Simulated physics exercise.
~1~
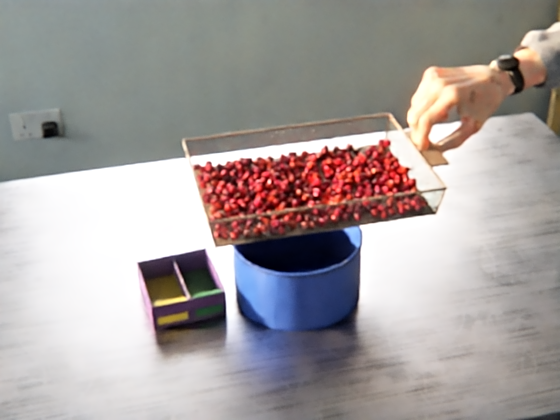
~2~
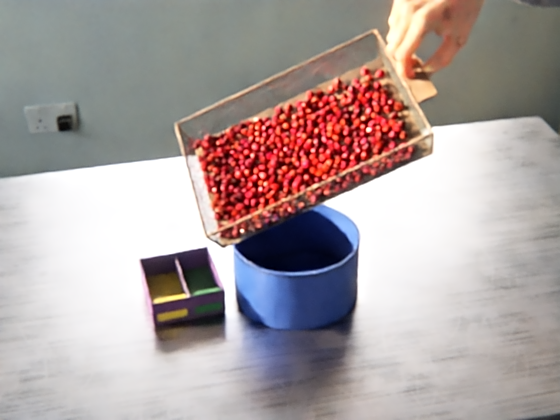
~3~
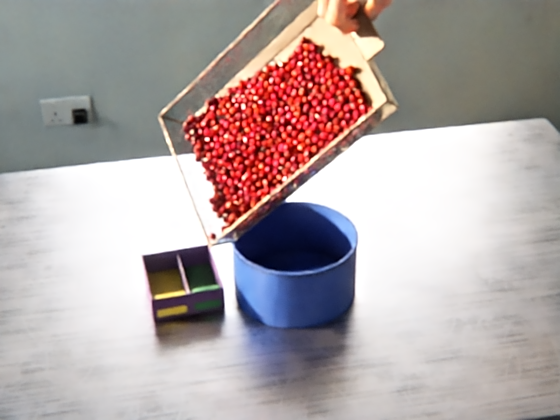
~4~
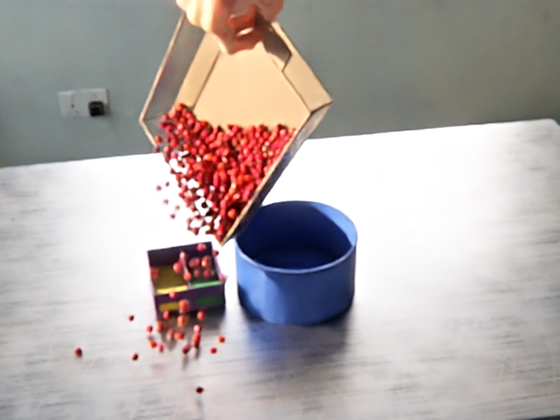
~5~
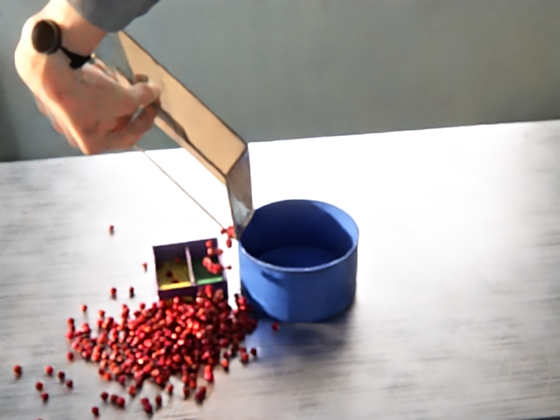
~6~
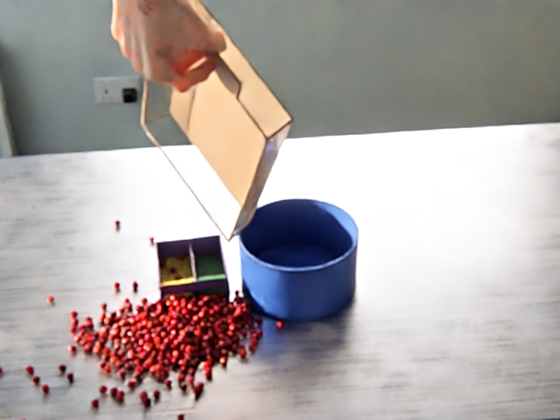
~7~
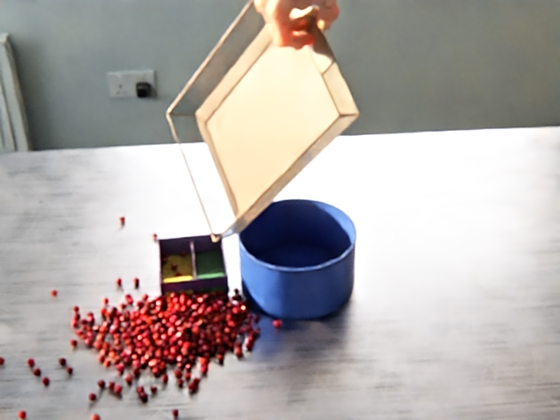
A shallow, clear-sided tray full of small red cranberries is held by a hand above a pale table, over a round blue pot and a small divided box with yellow and green sections. The hand tips the tray steeply down to the left, and the berries slide toward its lower corner. They pour over the edge, missing the pot and tumbling onto the box and table. The tray tilts further until it empties, then turns partway back. Nearly all the berries lie heaped and scattered around the box, a few sit inside it, and the pot remains empty.
